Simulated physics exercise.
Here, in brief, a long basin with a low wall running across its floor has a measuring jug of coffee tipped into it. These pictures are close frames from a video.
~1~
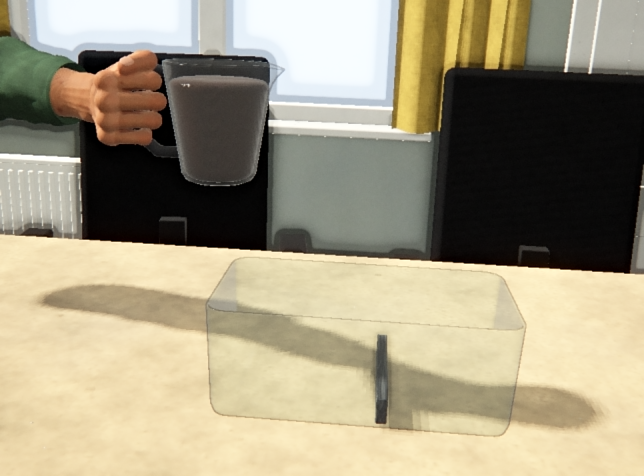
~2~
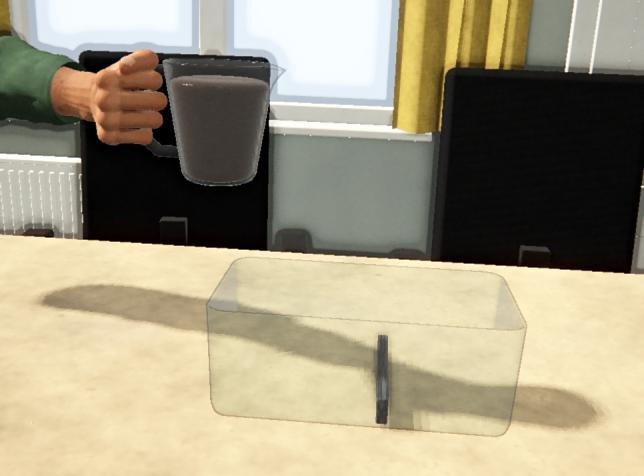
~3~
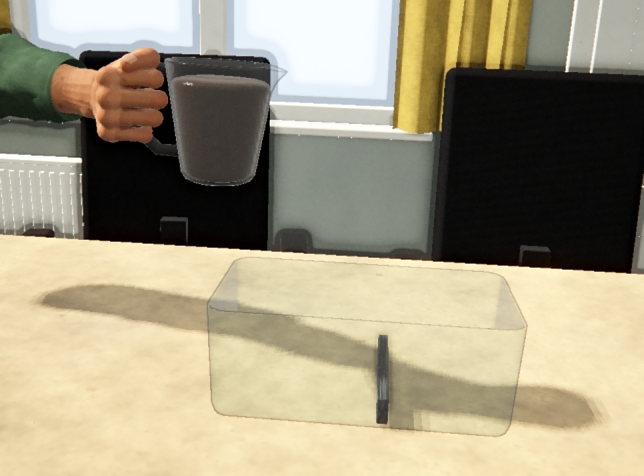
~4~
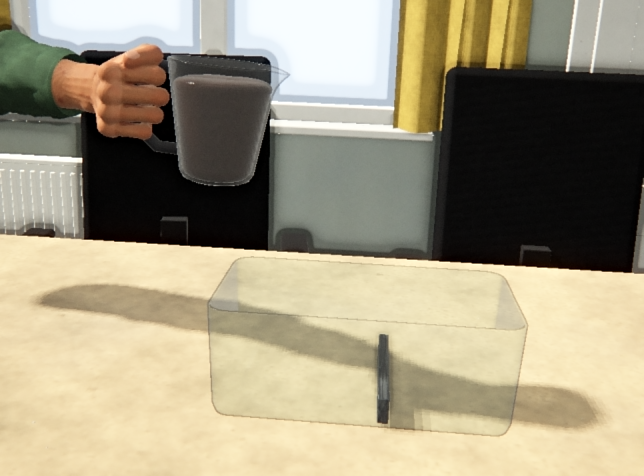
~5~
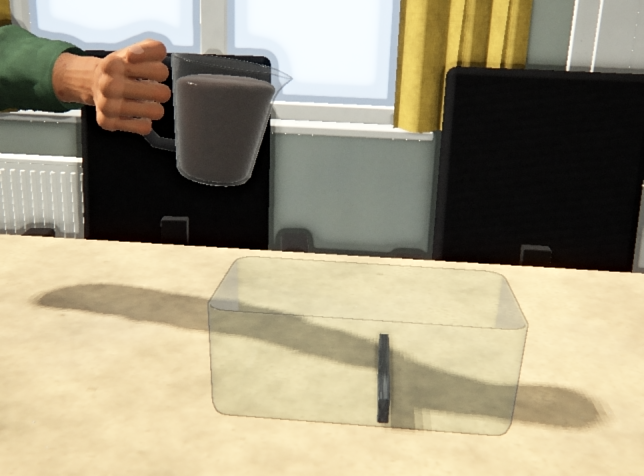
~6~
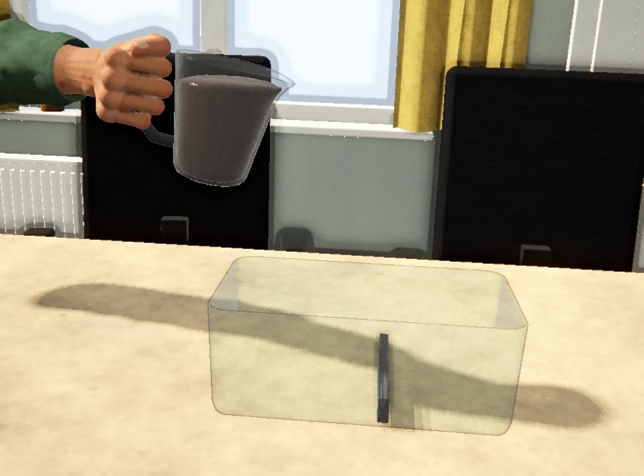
In a room with grey-green walls, a bright window and a yellow curtain, a still camera looks slightly down across a pale tabletop. A hand in a green sleeve holds a clear jug of greyish-brown coffee at upper left, above a long transparent basin with a low dark wall inside, before two black chairs. The hand keeps the jug nearly still, then tilts it slightly to the right.
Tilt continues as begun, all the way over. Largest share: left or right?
More to the left.
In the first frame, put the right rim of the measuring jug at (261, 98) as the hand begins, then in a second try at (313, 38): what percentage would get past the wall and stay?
You'd get 10 percent from the first and 45 percent from the second.
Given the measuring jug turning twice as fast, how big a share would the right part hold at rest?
15 per cent or thereabouts.
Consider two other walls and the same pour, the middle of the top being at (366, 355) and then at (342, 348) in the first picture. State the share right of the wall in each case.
Roughly 20 per cent first and roughly 60 per cent second.
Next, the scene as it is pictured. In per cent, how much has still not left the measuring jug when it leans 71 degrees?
I'd put it near 75 %.
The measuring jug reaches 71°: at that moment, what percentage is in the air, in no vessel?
About 25 %.
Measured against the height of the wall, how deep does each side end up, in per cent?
I'd say close to 60 per cent on the left side and 10 on the right.
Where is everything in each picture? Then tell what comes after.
In the first frame, it leans 0°; its right rim is at (285, 68); the coffee meets the walls at (173, 79) and (270, 83); the long basin's rim runs from (221, 282) to (513, 301); the wall's top is at (382, 365).
In the second frame, it leans 0°; its right rim is at (286, 69); the coffee meets the walls at (174, 78) and (270, 84).
In the third frame, it leans 2°; its right rim is at (287, 70); the coffee meets the walls at (175, 78) and (271, 85).
In the fourth frame, it leans 4°; its right rim is at (290, 73); the coffee meets the walls at (177, 78) and (273, 85).
In the fifth frame, it leans 8°; its right rim is at (293, 77); the coffee meets the walls at (180, 77) and (277, 86).
In the sixth frame, it leans 12°; its right rim is at (296, 83); the coffee meets the walls at (182, 79) and (282, 87).
A moment on, the tilt is 71° and 73 per cent is still to pour, 4 is left of the wall and 0 right of it.
Next, the tilt is 104° and 15 per cent is still to pour, 59 is left of the wall and 2 right of it.
Then the tilt is 108° and 0 per cent is still to pour, 86 is left of the wall and 8 right of it.
Later the tilt is 108° and 0 per cent is still to pour, 85 is left of the wall and 10 right of it.
Finally, 85 per cent lies left of the wall, 10 right of it and 5 outside.
